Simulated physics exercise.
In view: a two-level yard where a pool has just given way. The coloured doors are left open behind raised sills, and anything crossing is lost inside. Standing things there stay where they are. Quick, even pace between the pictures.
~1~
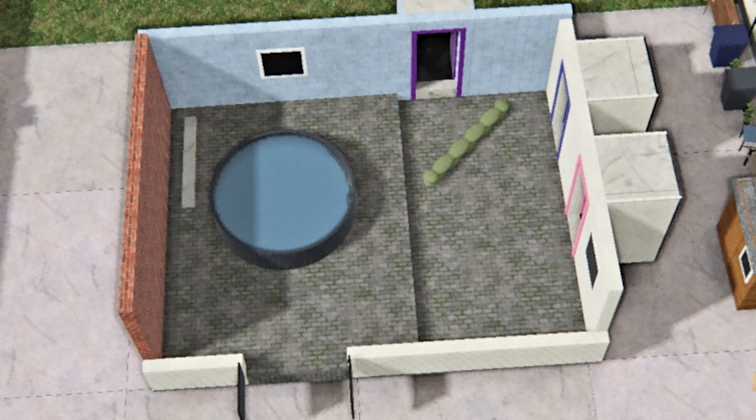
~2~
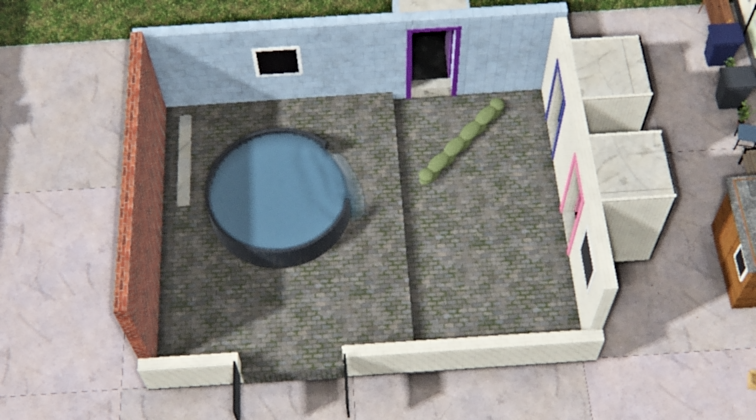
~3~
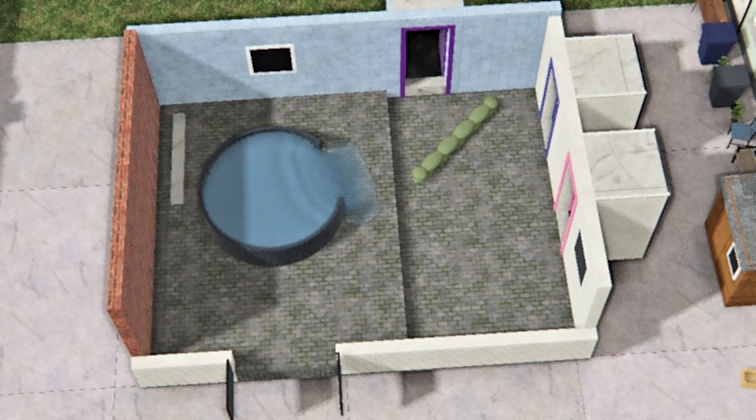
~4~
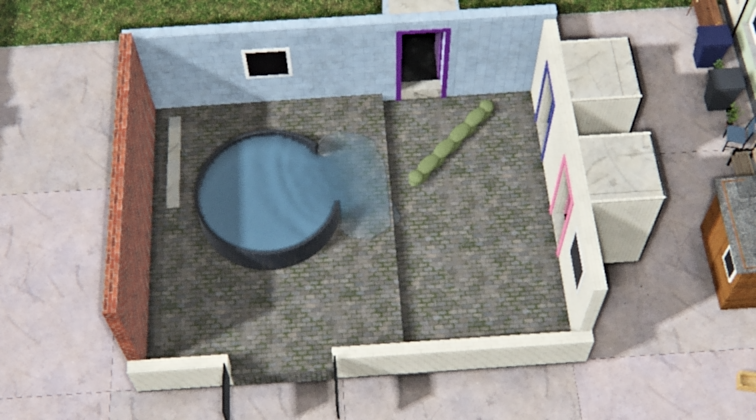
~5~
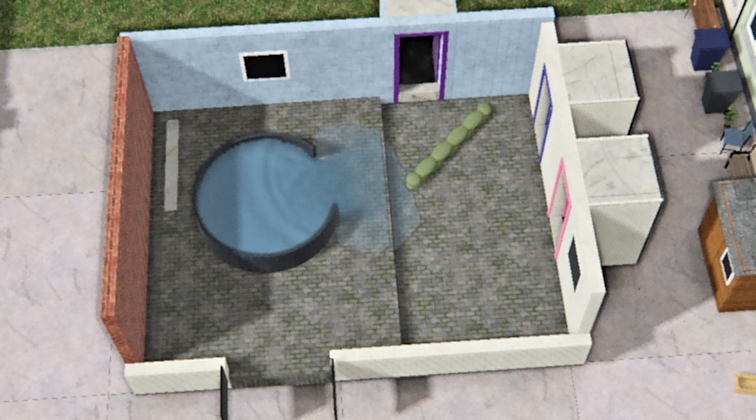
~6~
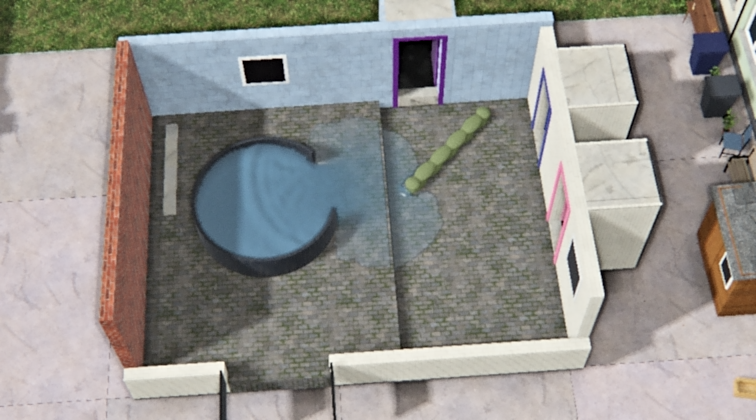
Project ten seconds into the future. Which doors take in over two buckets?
Door by door: The pink door does, the blue door does, the purple door does not.
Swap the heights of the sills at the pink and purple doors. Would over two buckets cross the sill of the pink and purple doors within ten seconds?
One by one: The pink door stays within the limit; the purple door exceeds the limit.
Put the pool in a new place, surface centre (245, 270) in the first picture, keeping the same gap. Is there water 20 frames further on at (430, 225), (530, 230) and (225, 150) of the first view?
Result: Inundated; inundated; spared.
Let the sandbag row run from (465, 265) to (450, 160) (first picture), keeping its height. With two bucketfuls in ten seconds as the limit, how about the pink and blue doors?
Looks like pink door stays short of it and blue door crosses it.
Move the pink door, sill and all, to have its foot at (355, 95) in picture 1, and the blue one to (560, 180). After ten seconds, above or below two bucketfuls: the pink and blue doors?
The pink one falls short, the blue one overshoots.
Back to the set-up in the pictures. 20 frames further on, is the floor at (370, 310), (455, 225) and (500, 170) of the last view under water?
First spot spared, second spot submerged, third spot submerged.
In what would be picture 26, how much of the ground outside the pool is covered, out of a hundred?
Roughly 45 %.
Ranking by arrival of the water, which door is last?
That would be the blue one.
A moment on, water covers 25 % of the floor; the pink door not reached, the blue door not reached, the purple door wet at the sill, nothing in.
Next, water covers 35 % of the floor; the pink door under two buckets in, the blue door not reached, the purple door wet at the sill, nothing in.
Then, water covers 45 % of the floor; the pink door over two buckets in, the blue door under two buckets in, the purple door under two buckets in.
Later, water covers 55 % of the floor; the pink door over two buckets in, the blue door over two buckets in, the purple door under two buckets in.
In the end, water covers 55 % of the floor; the pink door far over two buckets in, the blue door over two buckets in, the purple door under two buckets in.
